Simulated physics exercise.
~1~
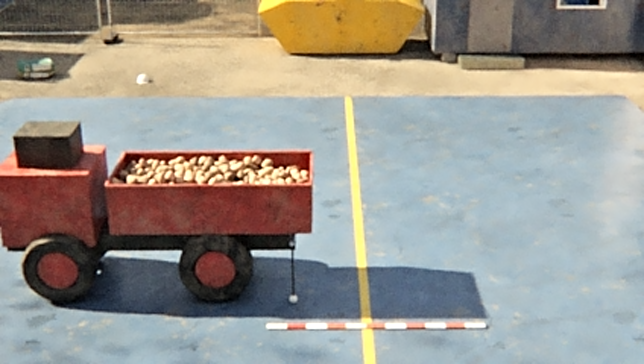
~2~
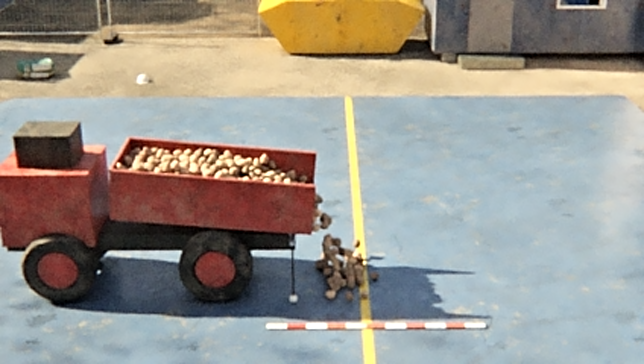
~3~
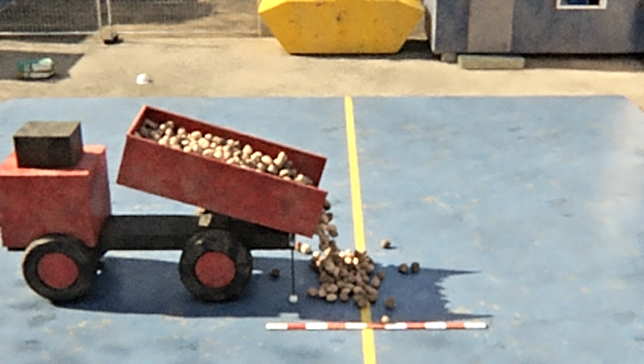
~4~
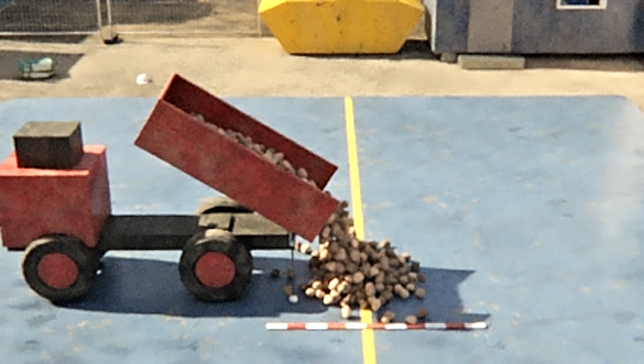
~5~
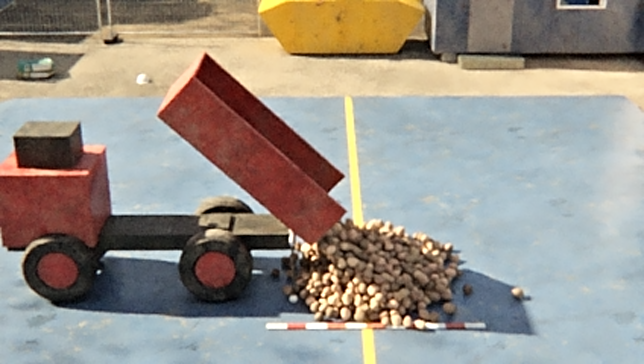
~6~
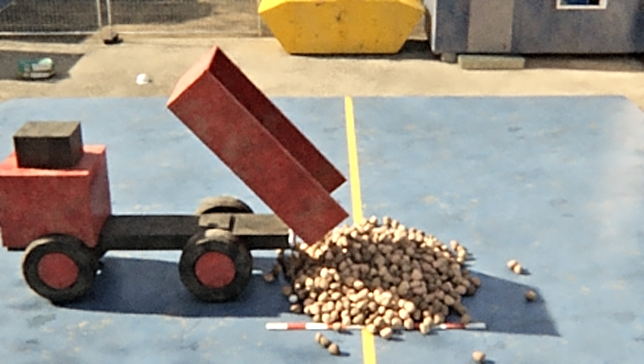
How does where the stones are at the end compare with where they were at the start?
At the start the stones filled the truck's red body, but by the end they lay in a heap on the blue ground to the right of the truck, spread over both sides of the yellow line.
